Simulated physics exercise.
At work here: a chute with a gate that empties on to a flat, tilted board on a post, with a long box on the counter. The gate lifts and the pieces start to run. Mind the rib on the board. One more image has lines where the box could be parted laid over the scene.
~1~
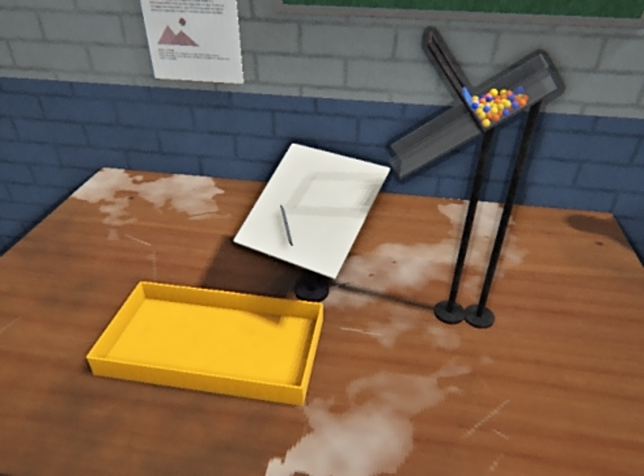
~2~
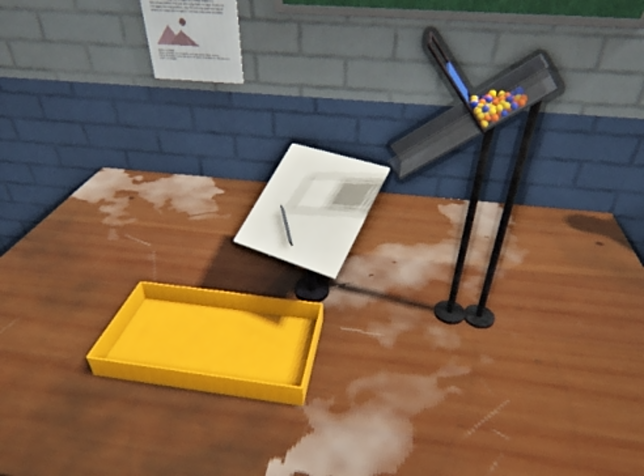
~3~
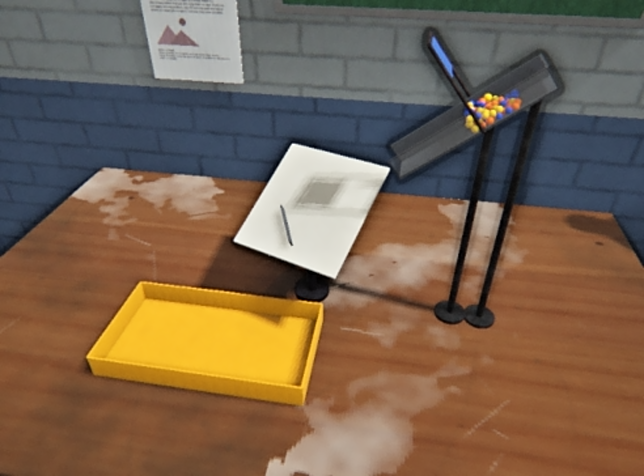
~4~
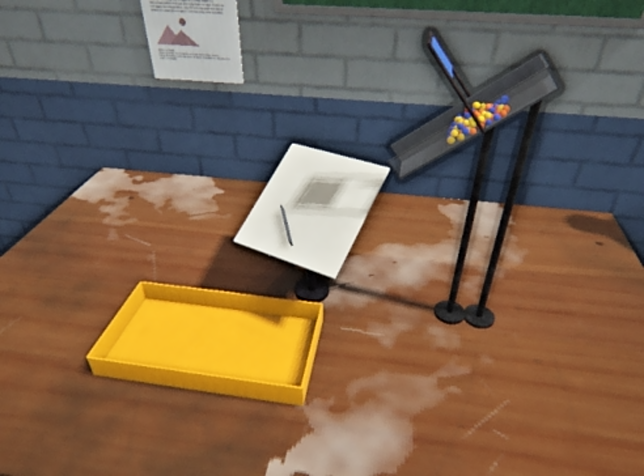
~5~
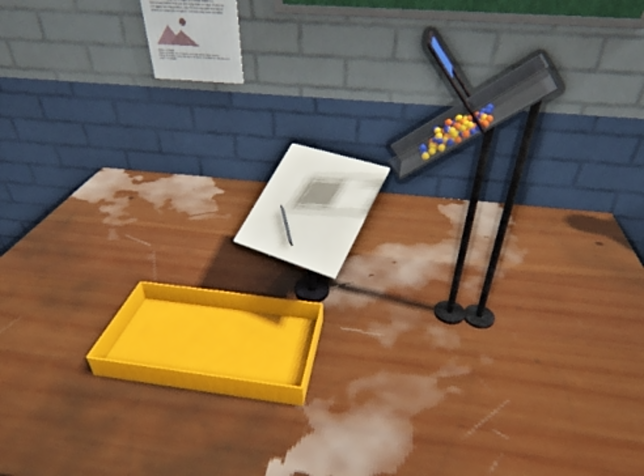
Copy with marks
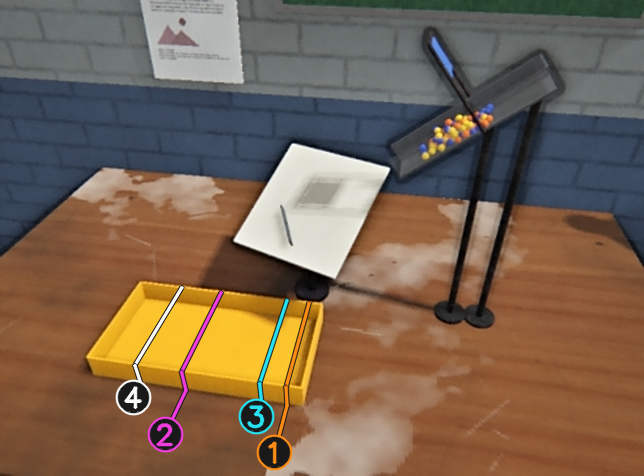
A dark chute's gate lifts, and colourful beads slide down the slope toward the left.
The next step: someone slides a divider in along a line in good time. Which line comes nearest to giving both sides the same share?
Take 3.
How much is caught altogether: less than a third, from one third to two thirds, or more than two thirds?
It is more than two thirds.
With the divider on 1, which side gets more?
Left.
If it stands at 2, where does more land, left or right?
The right side.
On the marked copy, line 1 crosses the front rim at (286, 386); line 2 crosses the front rim at (182, 371); line 3 crosses the front rim at (259, 382); line 4 crosses the front rim at (135, 364).
With 1, of what is caught, nearly all on the left of the divider, a small part on the right.
With 2, of what is caught, a small part on the left of the divider, most on the right.
With 3, of what is caught, about half on the left of the divider, about half on the right.
With 4, of what is caught, a stray few on the left of the divider, nearly all on the right.
